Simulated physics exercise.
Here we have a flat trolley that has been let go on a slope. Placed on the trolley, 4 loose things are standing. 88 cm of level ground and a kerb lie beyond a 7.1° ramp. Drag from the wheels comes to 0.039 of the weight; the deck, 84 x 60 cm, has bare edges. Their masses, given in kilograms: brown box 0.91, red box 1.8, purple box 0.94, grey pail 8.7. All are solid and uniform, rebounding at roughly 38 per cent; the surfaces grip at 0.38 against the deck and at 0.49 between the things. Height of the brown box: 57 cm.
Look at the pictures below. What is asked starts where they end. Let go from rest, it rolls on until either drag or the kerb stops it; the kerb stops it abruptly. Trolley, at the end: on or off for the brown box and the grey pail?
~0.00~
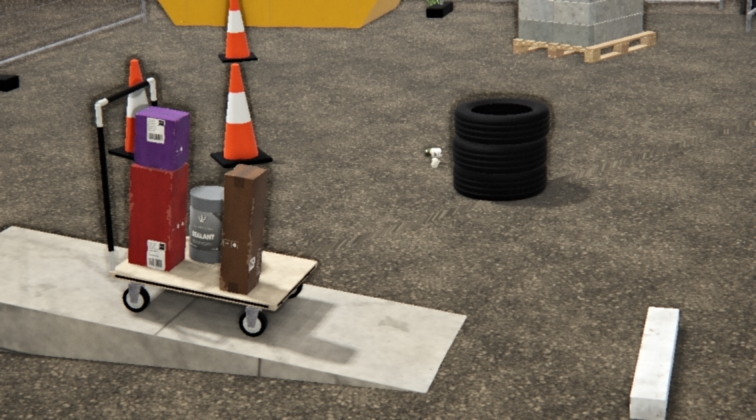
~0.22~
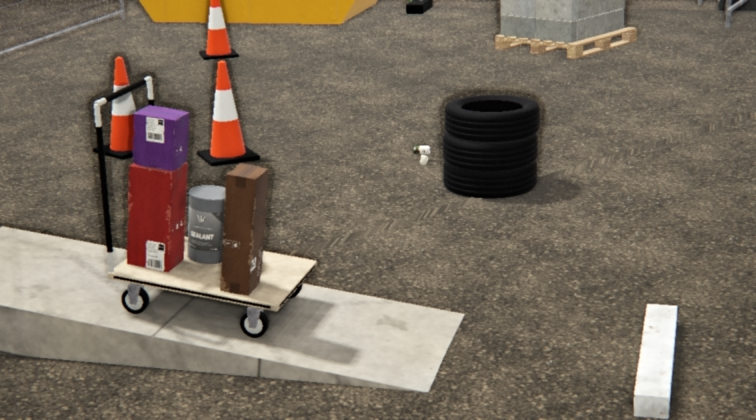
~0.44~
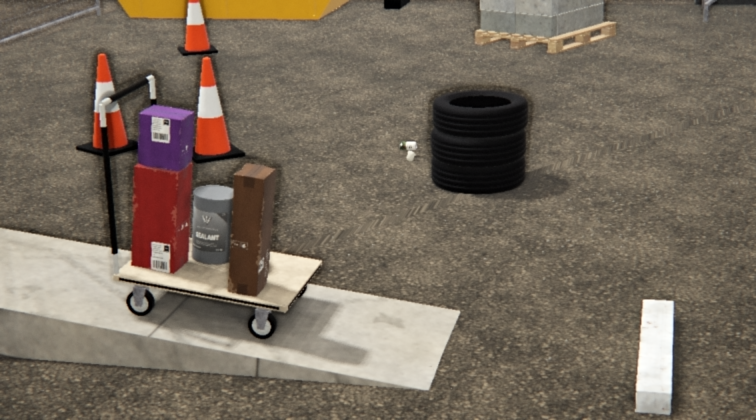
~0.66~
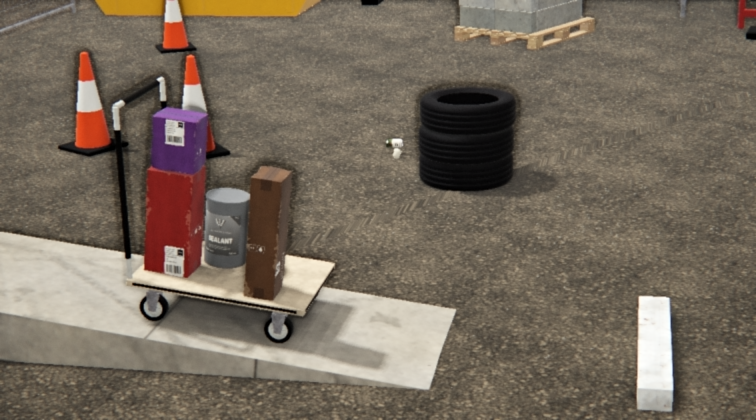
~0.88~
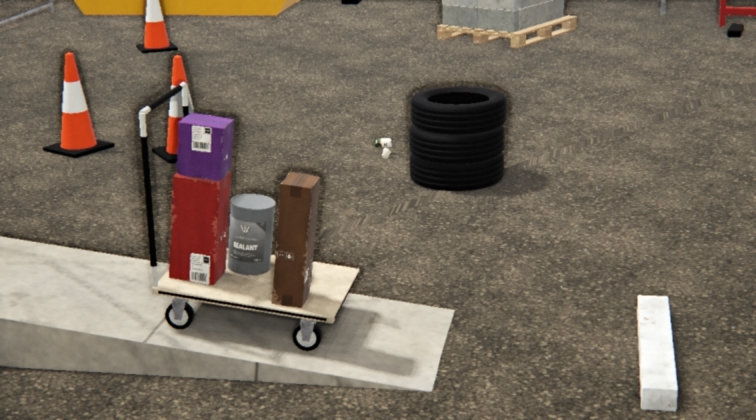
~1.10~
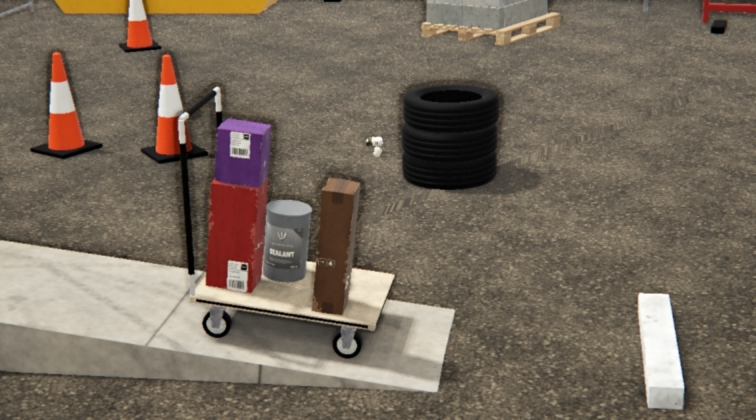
Result: The brown box is going to part company with the cart. The grey pail is going to be retained on the cart.
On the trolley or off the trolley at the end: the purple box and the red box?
At the end the purple box winds up past the limits and the red box stays inside the limits.
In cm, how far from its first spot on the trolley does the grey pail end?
Net distance near 18 cm.
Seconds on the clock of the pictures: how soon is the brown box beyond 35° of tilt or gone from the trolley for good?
Answer: Near 2.4 s.
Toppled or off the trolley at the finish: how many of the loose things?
My answer is 3.
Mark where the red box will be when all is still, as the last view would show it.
Around (601, 303).
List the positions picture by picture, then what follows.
The first picture shows kerb 166 cm ahead; brown box (243, 230); grey pail (211, 225).
The second picture shows kerb 165 cm ahead; red box (157, 214); purple box (161, 138).
The third picture shows kerb 160 cm ahead; red box (162, 214); purple box (166, 138).
The fourth picture shows kerb 151 cm ahead; red box (175, 218); purple box (180, 141).
The fifth picture shows kerb 138 cm ahead; red box (200, 225); purple box (205, 147).
The sixth picture shows kerb 121 cm ahead; brown box (336, 247); grey pail (287, 241).
After 2.30 s, trolley at the kerb; brown box 14° off its base near (643, 267); grey pail moved 13 cm near (577, 270); purple box 7° off its base.
After 2.90 s, trolley at the kerb; brown box and purple box now off the trolley; grey pail moved 18 cm near (587, 270); red box 32° off its base.
In the end (3.8 s), off the trolley, brown box and purple box; toppled on the trolley, red box; not toppled but over 10 cm from the start, grey pail. At the end, from the last picture's camera, grey pail near (587, 270).
